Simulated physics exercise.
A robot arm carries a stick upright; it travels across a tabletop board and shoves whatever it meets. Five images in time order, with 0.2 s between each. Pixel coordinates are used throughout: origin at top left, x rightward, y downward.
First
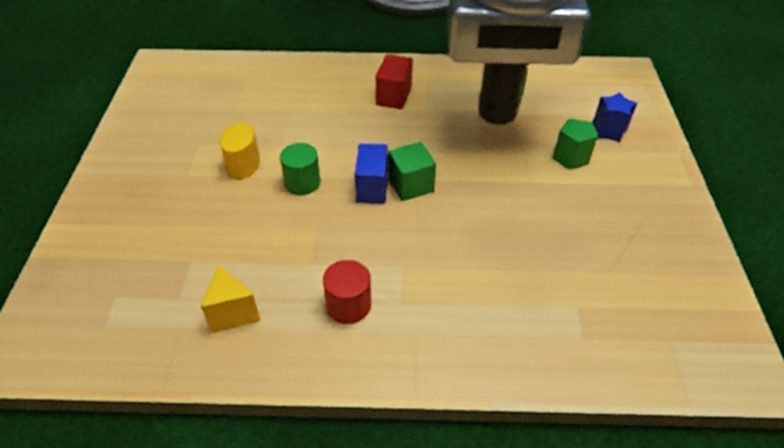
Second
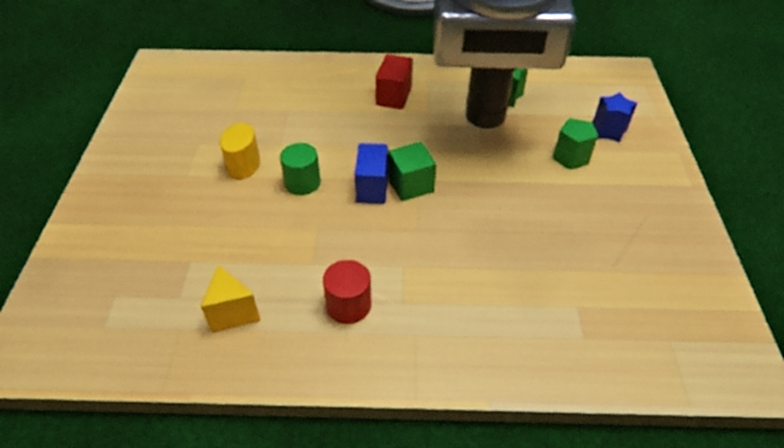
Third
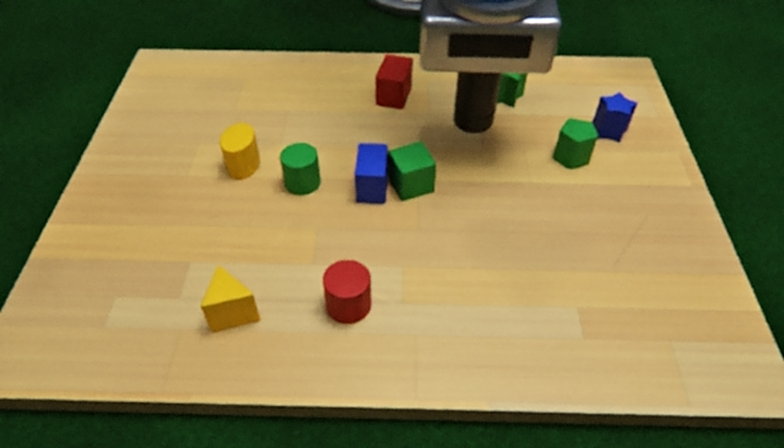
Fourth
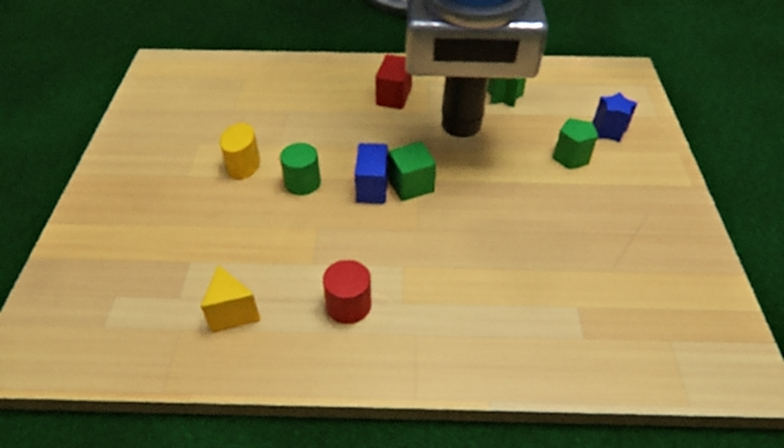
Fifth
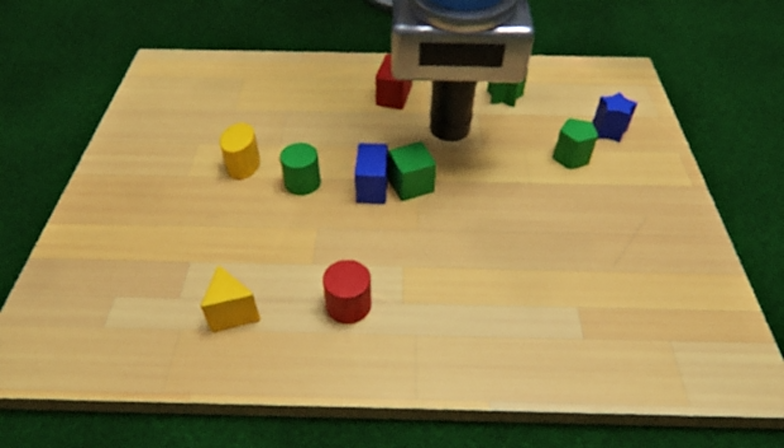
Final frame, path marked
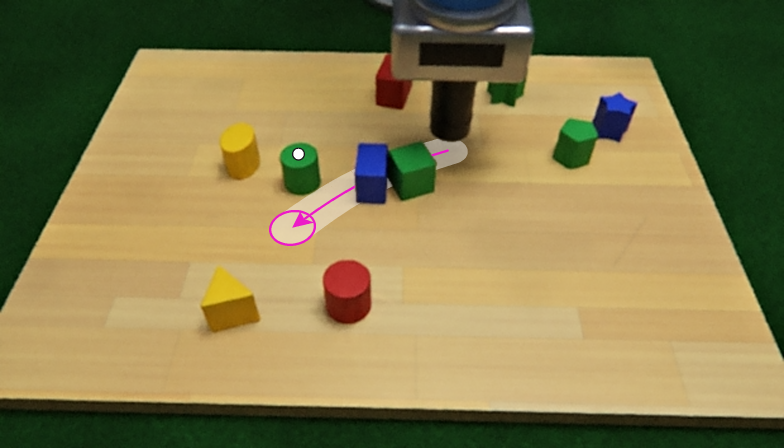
A robot arm with a dark stick moved slowly left and slightly toward the viewer over a wooden board, revealing a green block behind it, while the scattered colorful blocks all stayed still.
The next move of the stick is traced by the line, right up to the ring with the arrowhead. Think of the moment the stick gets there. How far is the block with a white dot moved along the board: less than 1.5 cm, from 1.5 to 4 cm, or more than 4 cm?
It ends within 1.5 cm of its spot.
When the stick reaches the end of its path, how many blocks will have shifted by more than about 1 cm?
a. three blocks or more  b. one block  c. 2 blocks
The answer is c.
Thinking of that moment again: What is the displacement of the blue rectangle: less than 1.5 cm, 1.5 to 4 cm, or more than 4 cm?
The shift is above 4 cm.
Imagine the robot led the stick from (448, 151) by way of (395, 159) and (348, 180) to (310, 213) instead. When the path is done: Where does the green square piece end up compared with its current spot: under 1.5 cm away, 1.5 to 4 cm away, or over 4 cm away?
It is going to finish within 1.5 cm of where it is now.
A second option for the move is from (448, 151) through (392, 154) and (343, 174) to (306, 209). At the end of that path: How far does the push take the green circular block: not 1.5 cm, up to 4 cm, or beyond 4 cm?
It falls in the 1.5 to 4 cm band.
The line goes from (448, 151) through (368, 180) to (293, 228); the dot is on the green circular block.
On the path given first. One third of the way, stick (393, 148); blue rectangle (359, 163); green square piece (398, 170), turned 55° anticlockwise.
Two thirds of the way, stick (340, 173); blue rectangle (318, 190), turned 70° anticlockwise; green square piece (385, 178), turned 110° anticlockwise.
At the end, stick (289, 207); green circular block unmoved; blue rectangle (268, 229), turned 85° anticlockwise; green square piece (385, 178), turned 110° anticlockwise.
